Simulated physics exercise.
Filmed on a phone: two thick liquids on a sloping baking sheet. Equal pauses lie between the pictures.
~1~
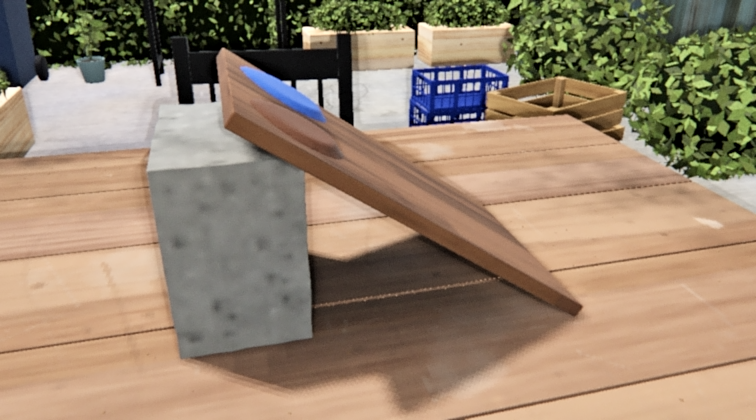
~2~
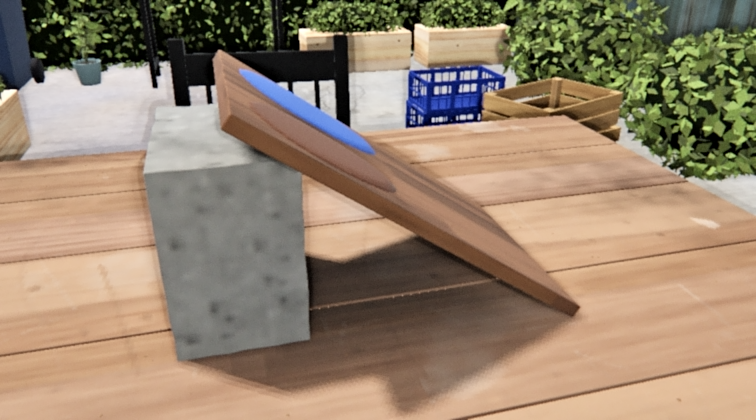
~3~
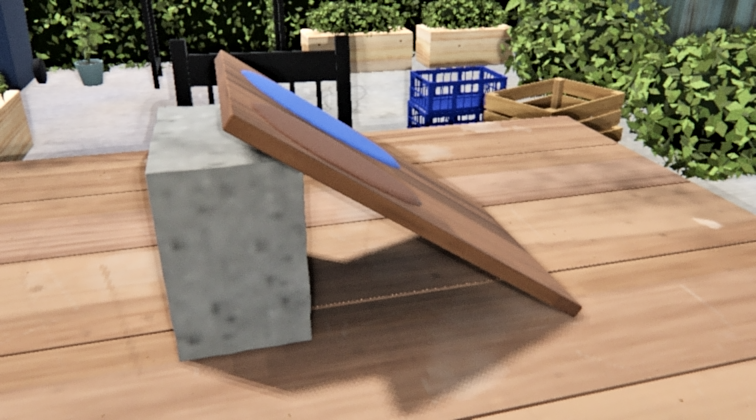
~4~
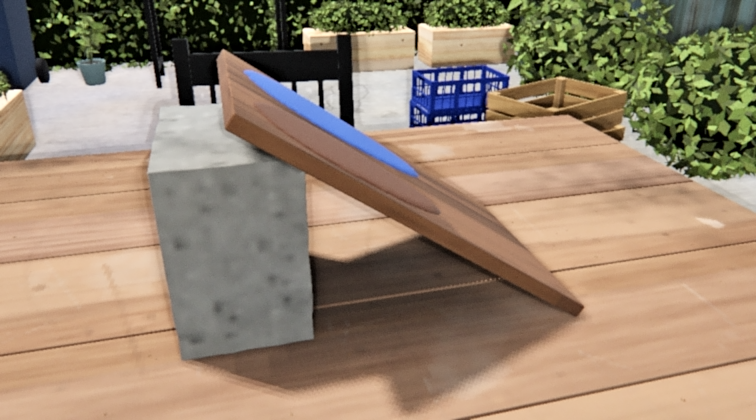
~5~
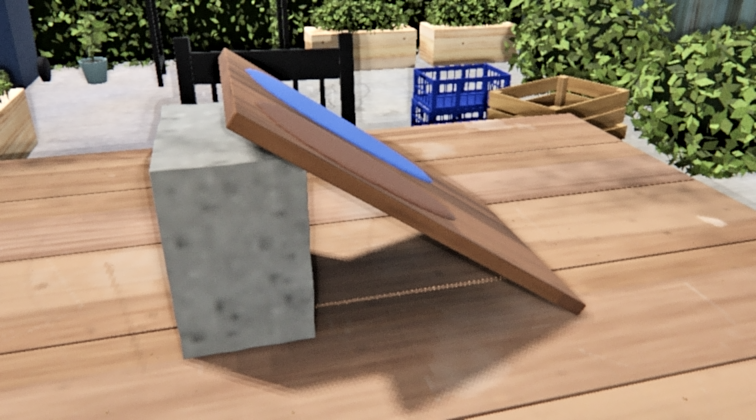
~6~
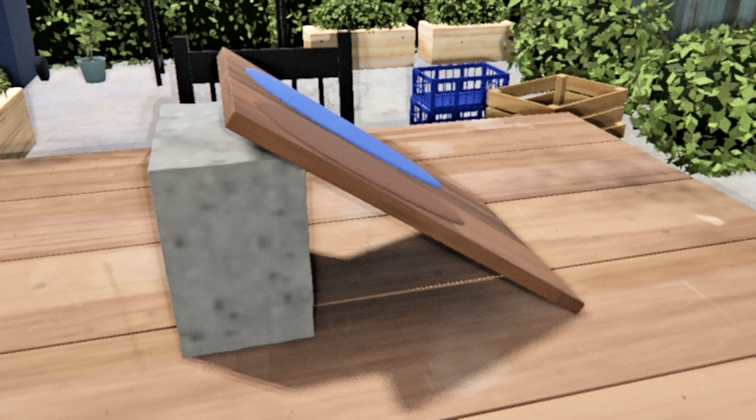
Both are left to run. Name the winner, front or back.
The farther one gets there first.
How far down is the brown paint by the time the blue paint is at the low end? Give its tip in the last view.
Roughly at (525, 254).
A moment on, the brown paint is three quarters of the way down; the blue paint is three quarters of the way down.
Further on, the brown paint is three quarters of the way down; the blue paint is close to the edge.
When it is over, the brown paint is close to the edge; the blue paint is at the low edge.
